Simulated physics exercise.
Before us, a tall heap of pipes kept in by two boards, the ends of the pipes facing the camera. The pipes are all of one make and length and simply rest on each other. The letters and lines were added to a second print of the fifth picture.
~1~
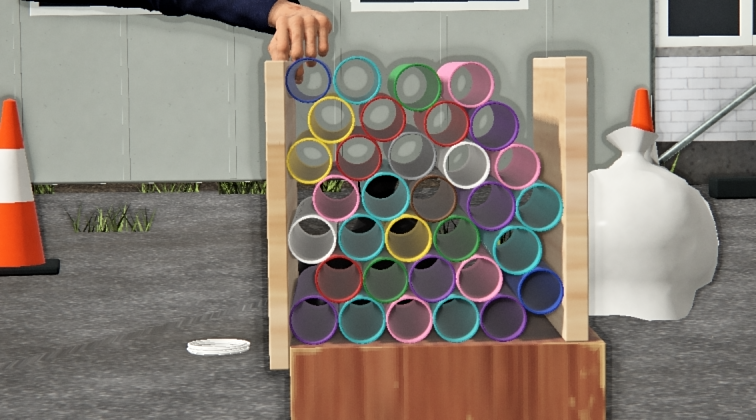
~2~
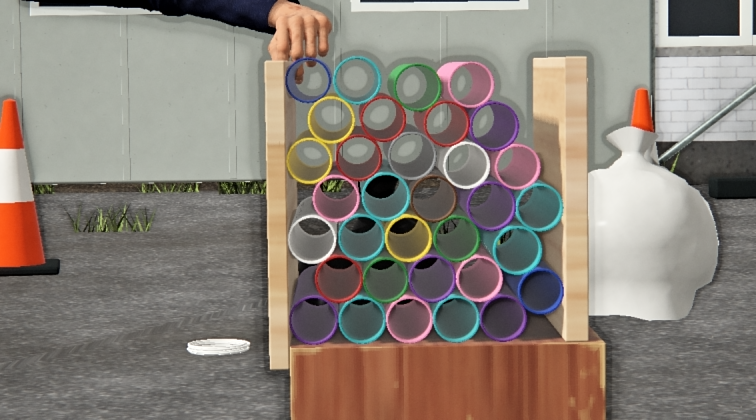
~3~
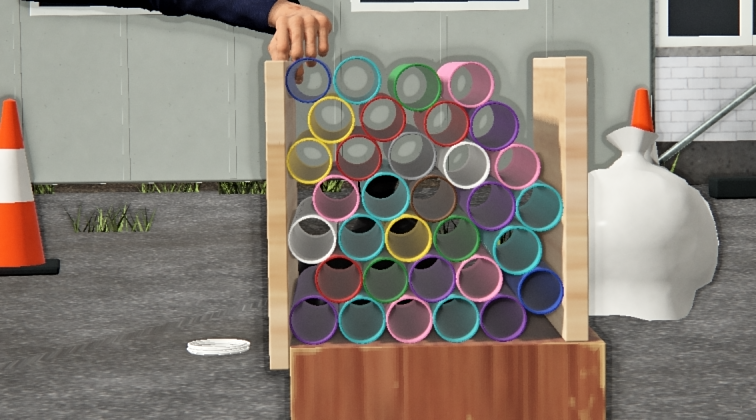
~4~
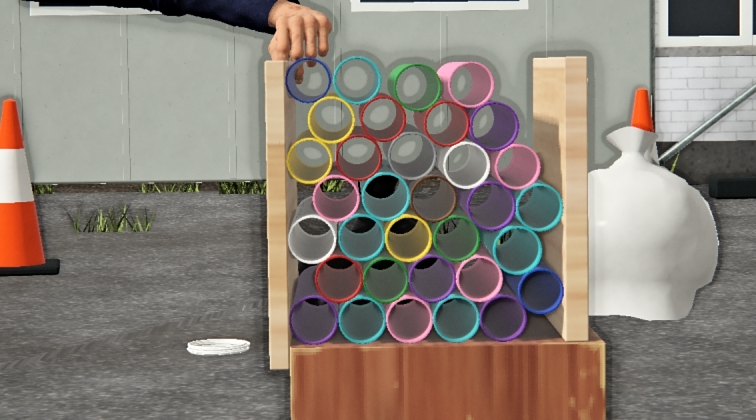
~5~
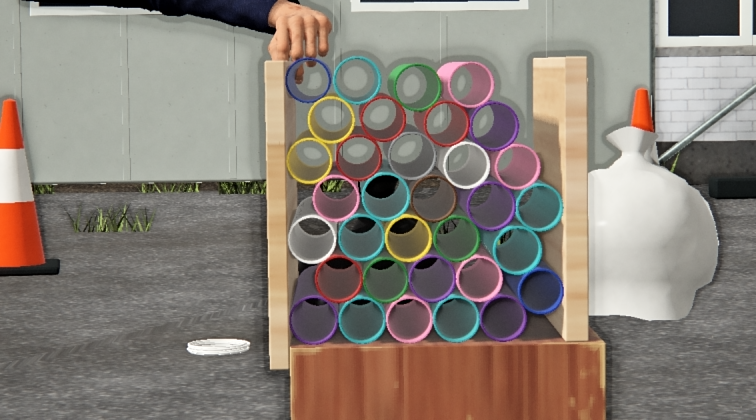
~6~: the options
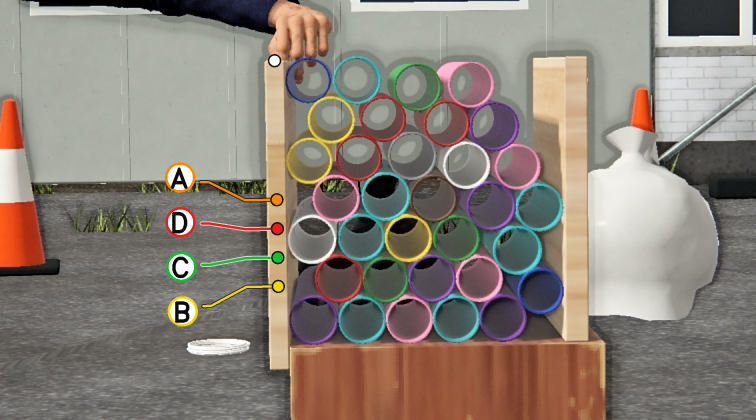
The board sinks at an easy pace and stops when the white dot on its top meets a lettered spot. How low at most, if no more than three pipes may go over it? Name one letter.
Mark A is as low as it can go.
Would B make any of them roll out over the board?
At B: Yes.
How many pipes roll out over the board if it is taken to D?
With D, four.
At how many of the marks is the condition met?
The number is one.
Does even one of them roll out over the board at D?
Yes.
On the copy, A at (277, 199); B at (278, 287); C at (278, 257); D at (277, 229); the white dot at (274, 61).
On A. First, top of the board (286, 126).
Then, top of the board (287, 197).
Finally, top of the board (287, 199), one out over the board.
By contrast, B more than three out over the board; C four out over the board; D four out over the board.
